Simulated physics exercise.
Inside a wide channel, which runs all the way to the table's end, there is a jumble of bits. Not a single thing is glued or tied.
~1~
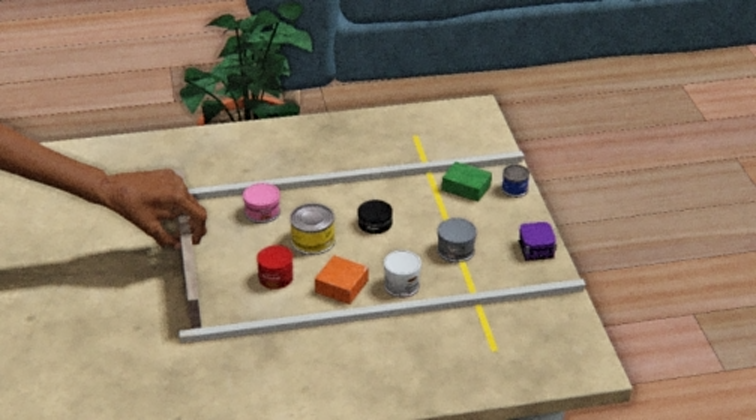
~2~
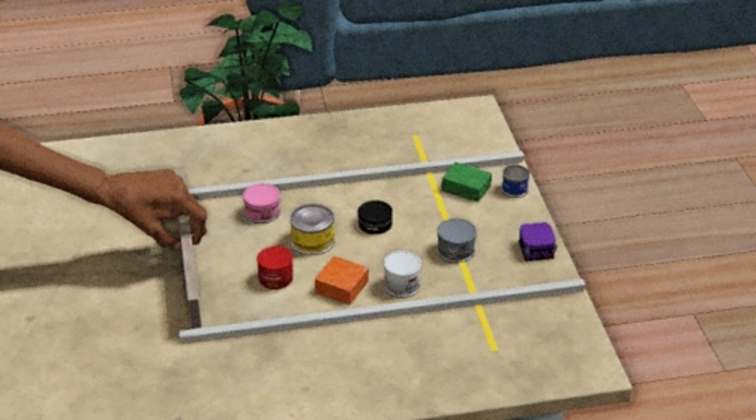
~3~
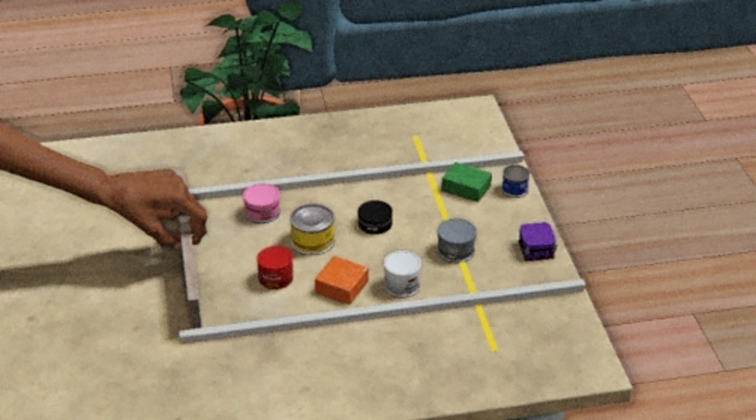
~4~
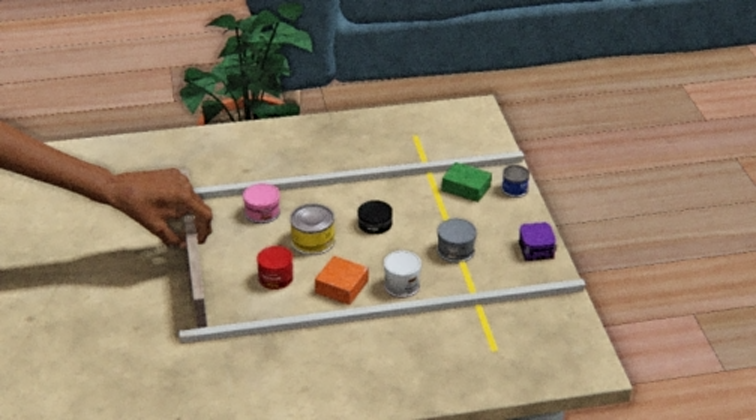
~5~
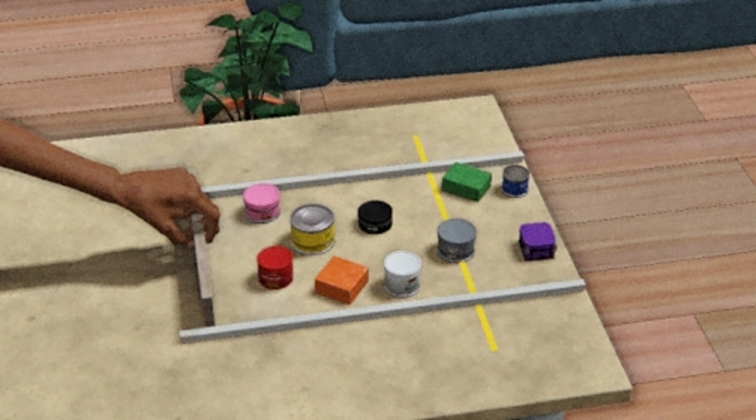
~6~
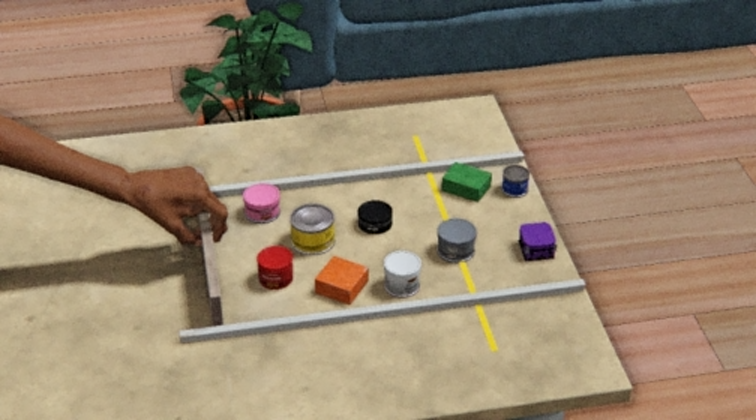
Hand holding a board upright between two rails, then sliding it slightly right towards colourful pots and blocks on a table.
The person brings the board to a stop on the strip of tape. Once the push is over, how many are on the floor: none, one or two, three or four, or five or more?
Nothing spills over.
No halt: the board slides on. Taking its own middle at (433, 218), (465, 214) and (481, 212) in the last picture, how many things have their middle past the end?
Place by place: 0, 0 and 2.
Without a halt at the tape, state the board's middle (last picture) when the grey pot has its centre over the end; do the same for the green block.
Points: About (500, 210) and about (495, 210).
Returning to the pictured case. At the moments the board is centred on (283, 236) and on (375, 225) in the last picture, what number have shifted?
At the first spot the count is 2, and at the second it is 6.
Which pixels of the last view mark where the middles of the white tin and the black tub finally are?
The white tin settles near (524, 260); as for the black tub, near (481, 196).
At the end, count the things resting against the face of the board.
The count comes out at 4.
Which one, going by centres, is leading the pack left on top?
Looks like the blue pot to me.
Soon after, none off yet; blue pot at rest near (516, 181); purple case at rest near (537, 242); green block at rest near (467, 182).
In the end, the number that fall off is zero.
